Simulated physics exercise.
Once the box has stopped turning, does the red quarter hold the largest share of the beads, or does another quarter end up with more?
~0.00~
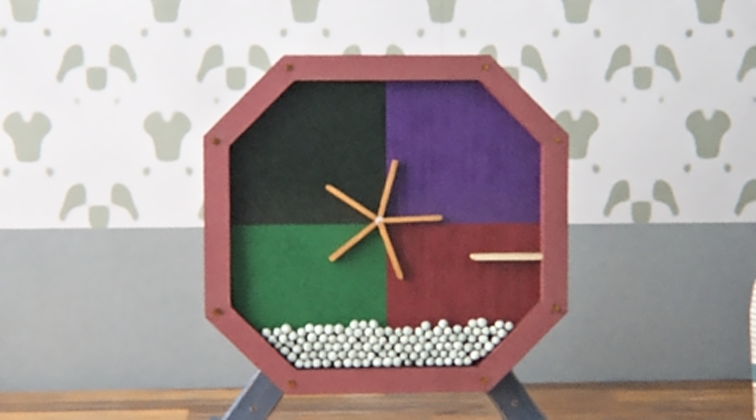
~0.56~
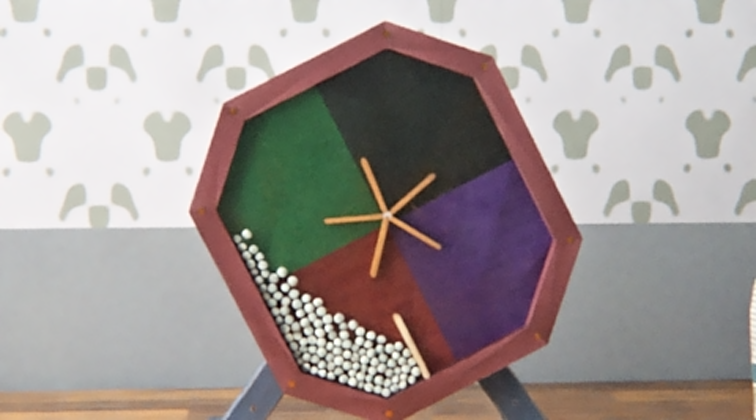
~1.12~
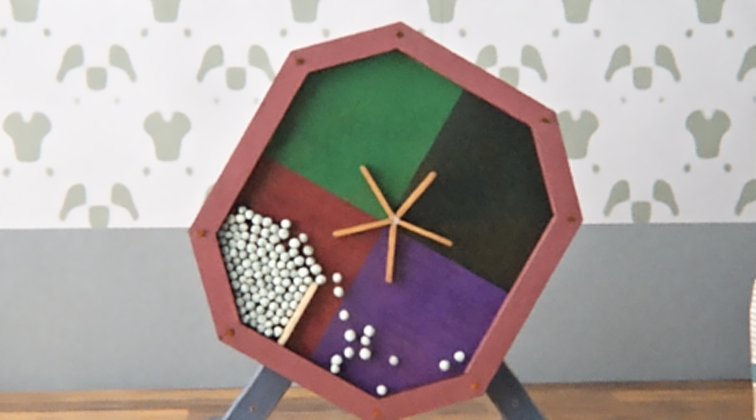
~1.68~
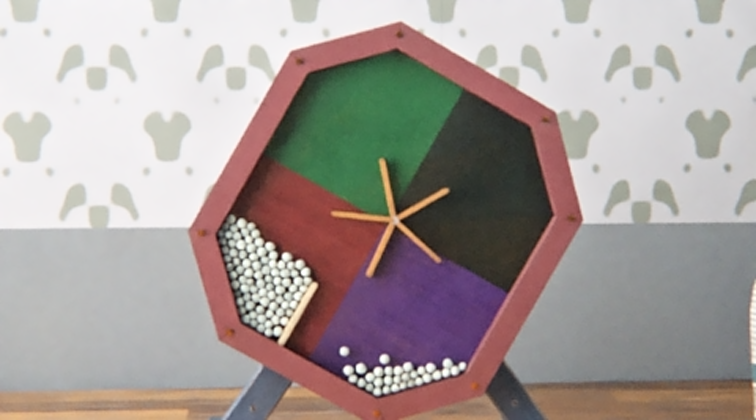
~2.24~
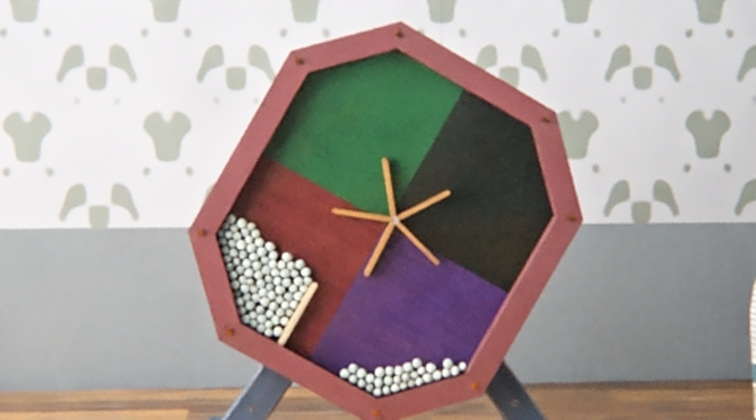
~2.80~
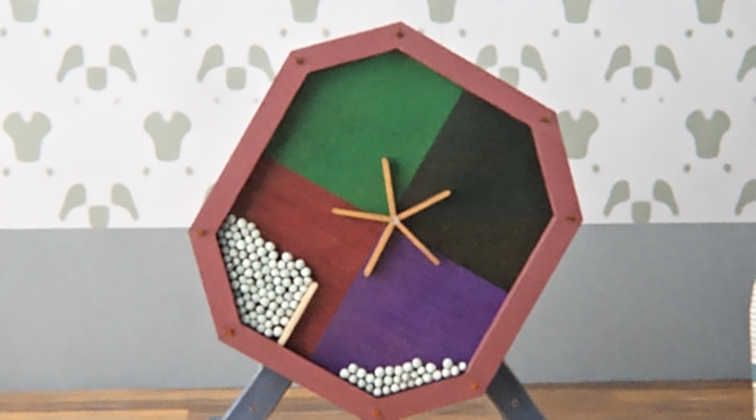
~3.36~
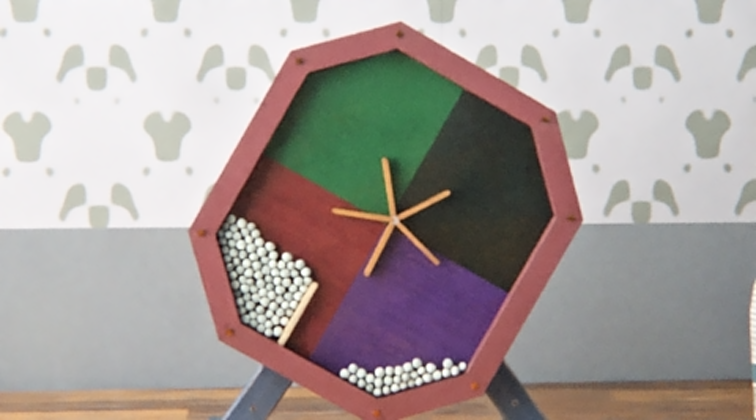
The red quarter holds the largest share, with the beads piled up behind the small pale strip. A smaller group spills past it and settles at the bottom of the purple quarter.
